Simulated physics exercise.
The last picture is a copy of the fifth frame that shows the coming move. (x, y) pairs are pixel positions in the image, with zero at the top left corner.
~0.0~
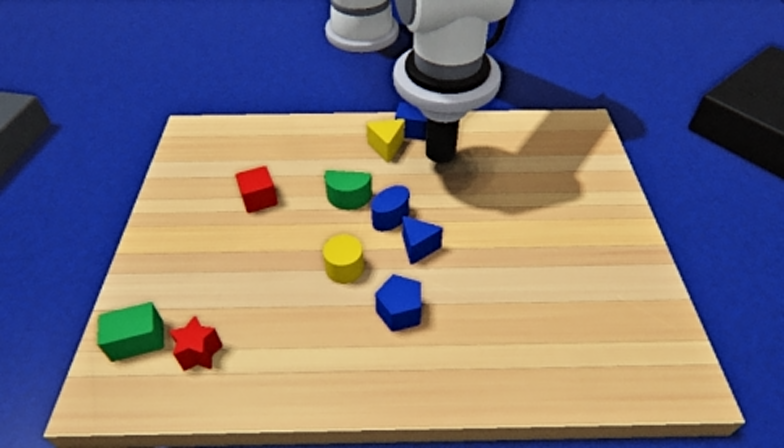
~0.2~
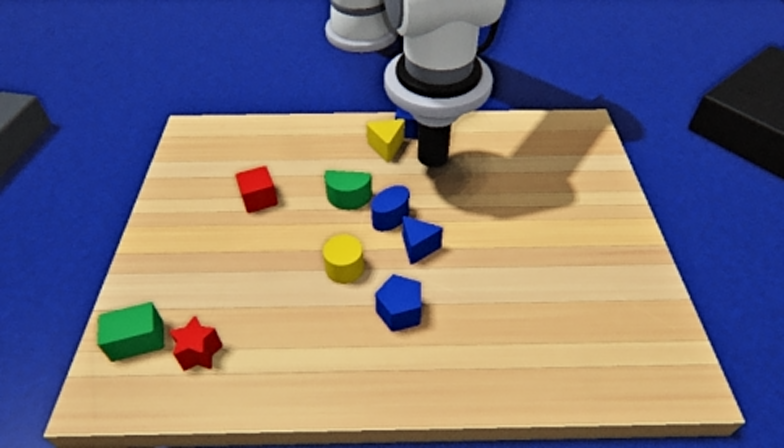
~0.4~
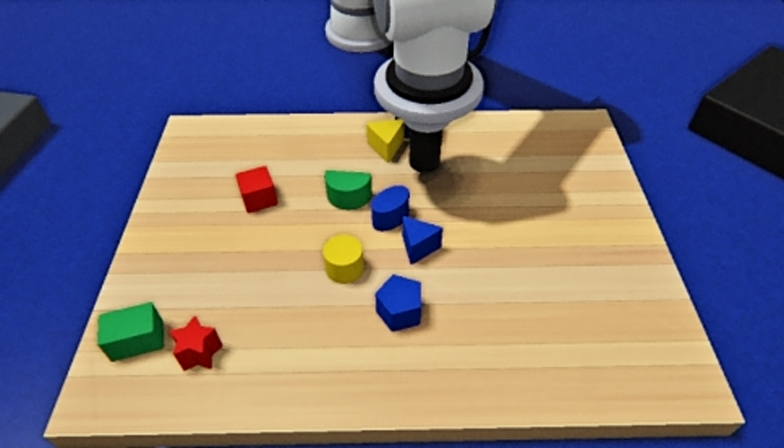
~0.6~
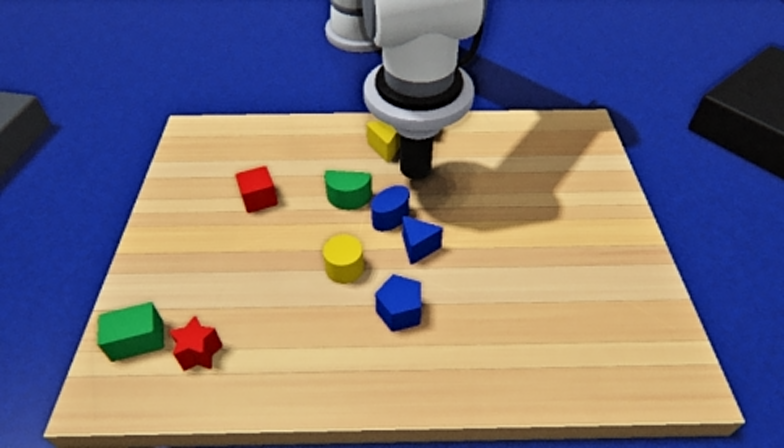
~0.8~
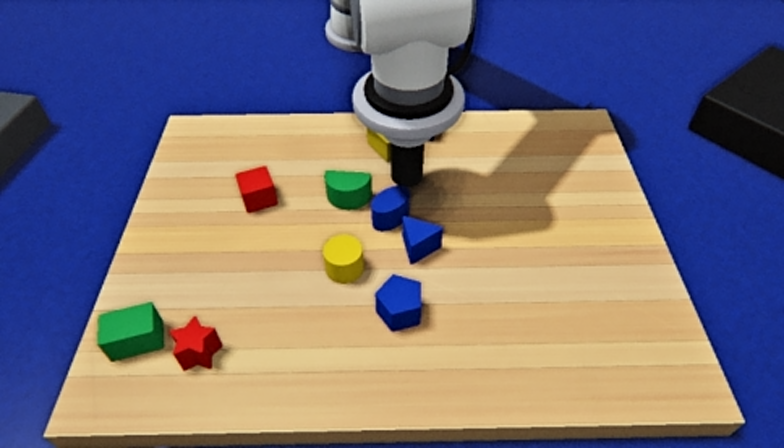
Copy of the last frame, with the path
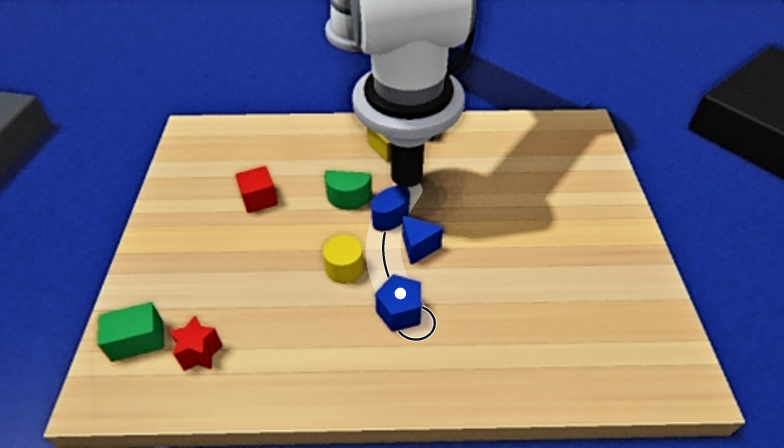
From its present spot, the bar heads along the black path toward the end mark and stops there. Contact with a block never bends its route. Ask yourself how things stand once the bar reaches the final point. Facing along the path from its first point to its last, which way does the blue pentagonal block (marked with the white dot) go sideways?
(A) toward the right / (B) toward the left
B - toward the left.
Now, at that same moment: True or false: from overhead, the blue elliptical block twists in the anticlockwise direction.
False
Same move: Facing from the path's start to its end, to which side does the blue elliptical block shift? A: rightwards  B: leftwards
The one that fits is A, rightwards.
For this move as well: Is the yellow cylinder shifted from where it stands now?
I'd say yes.
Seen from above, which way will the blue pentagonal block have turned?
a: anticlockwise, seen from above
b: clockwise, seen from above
It's b.
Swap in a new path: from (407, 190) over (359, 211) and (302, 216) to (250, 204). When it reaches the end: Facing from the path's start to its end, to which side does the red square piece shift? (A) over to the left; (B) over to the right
B (over to the right)
The drawn path runs from (407, 190) via (386, 228) and (388, 274), ending at (415, 322); the dot is on the blue pentagonal block.
The first path, step by step. One third of the way, bar (386, 215); yellow cylinder (333, 257); blue elliptical block (364, 233), turned 20° clockwise.
Two thirds of the way, bar (388, 262); yellow cylinder (317, 265); blue elliptical block (352, 255), turned 120° clockwise.
At the end, bar (416, 311); yellow cylinder (317, 265); blue elliptical block (352, 255), turned 120° clockwise; blue pentagonal block (418, 345), turned 25° clockwise; blue triangular piece not moved.
